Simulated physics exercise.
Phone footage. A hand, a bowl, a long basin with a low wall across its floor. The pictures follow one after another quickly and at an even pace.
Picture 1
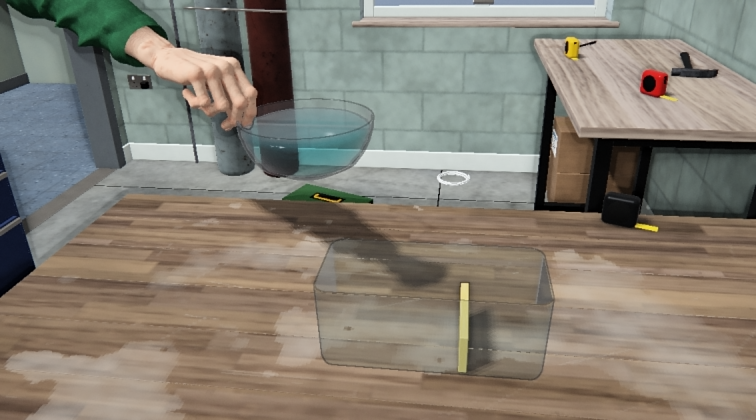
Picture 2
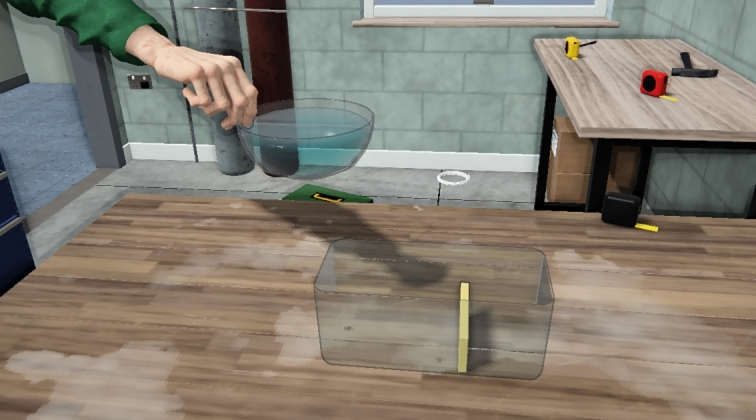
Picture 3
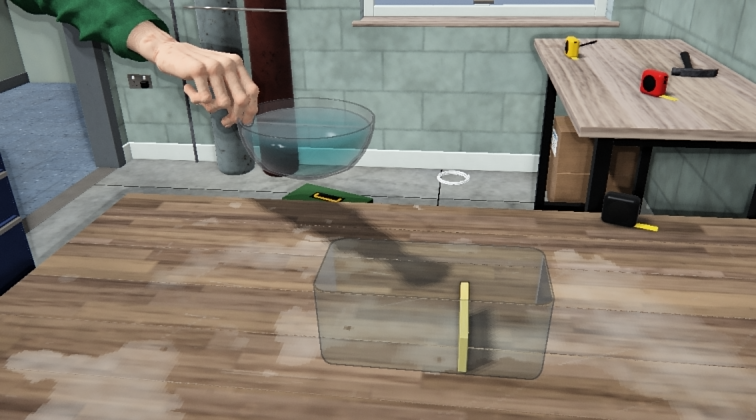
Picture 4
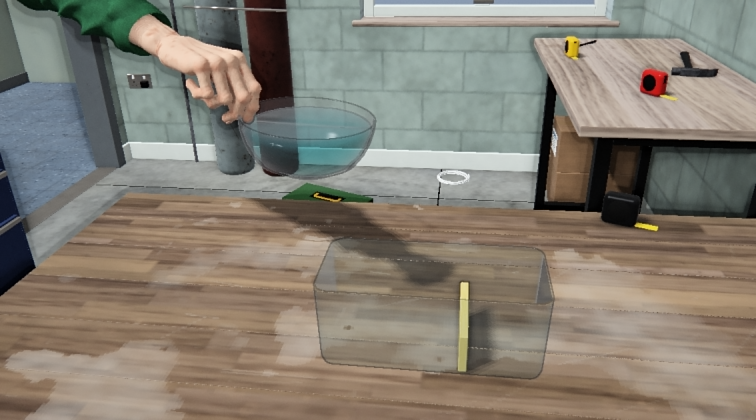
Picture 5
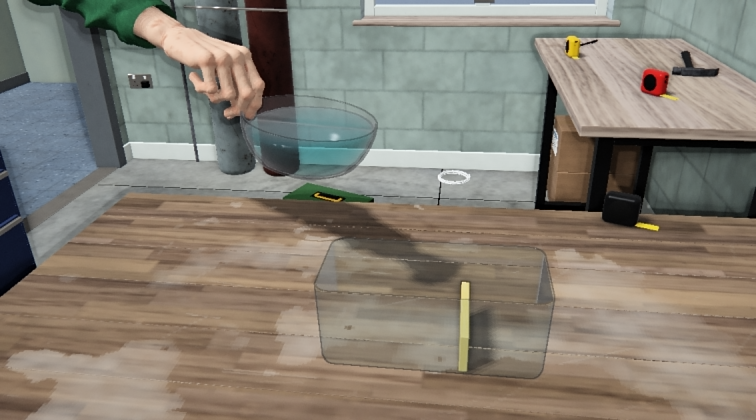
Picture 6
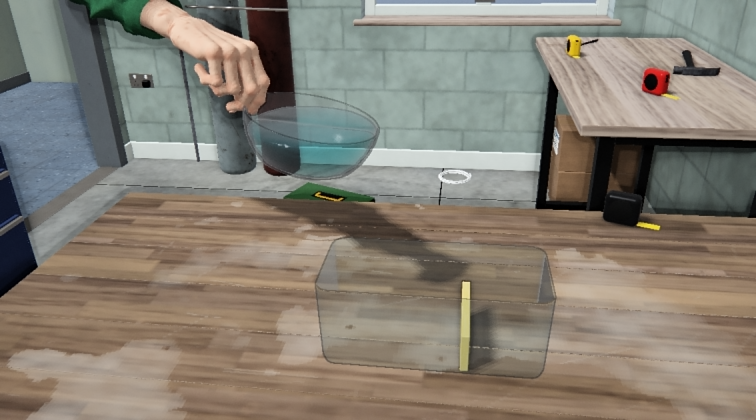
In a workshop, a hand slowly tilting a clear bowl of blue liquid rightward above a long transparent basin with a low yellow wall.
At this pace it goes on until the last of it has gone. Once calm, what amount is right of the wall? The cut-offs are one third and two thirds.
Falls short of a third.
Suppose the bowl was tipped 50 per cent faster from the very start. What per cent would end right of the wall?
Near 10 %.
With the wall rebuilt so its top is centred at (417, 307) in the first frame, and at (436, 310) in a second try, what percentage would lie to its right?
About 60 % and 35 %.
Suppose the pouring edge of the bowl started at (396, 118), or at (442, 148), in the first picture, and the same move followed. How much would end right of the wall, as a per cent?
Estimate, first then second: 20 per cent and 55 per cent.
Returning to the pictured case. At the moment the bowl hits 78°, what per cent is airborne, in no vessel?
Estimated: 55 per cent or thereabouts.
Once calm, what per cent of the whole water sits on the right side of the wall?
Some 5 per cent.
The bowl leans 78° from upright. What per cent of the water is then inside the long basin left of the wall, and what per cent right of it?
You'd find 20 per cent on the left and 0 per cent on the right.
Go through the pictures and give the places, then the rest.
The first picture shows tilt 0°; pouring edge (373, 120); surface from (246, 123) to (372, 125); the long basin's rim runs from (323, 264) to (549, 276); the wall's top is at (465, 310).
The second picture shows tilt 1°; pouring edge (373, 121); surface from (246, 122) to (371, 126).
The third picture shows tilt 2°; pouring edge (374, 122); surface from (246, 121) to (372, 127).
The fourth picture shows tilt 5°; pouring edge (374, 125); surface from (247, 120) to (373, 128).
The fifth picture shows tilt 8°; pouring edge (376, 129); surface from (250, 119) to (375, 129).
The sixth picture shows tilt 13°; pouring edge (378, 134); surface from (252, 118) to (378, 129).
A moment on, the bowl is tipped on its side and 25 per cent is still to pour, 21 is left of the wall and 0 right of it.
Next, the bowl is tipped right over and 0 per cent is still to pour, 88 is left of the wall and 2 right of it.
Then the bowl is tipped right over and 0 per cent is still to pour, 89 is left of the wall and 5 right of it.
Later the bowl is tipped right over and 0 per cent is still to pour, 89 is left of the wall and 5 right of it.
Finally, 89 per cent lies left of the wall, 5 right of it and 6 outside.
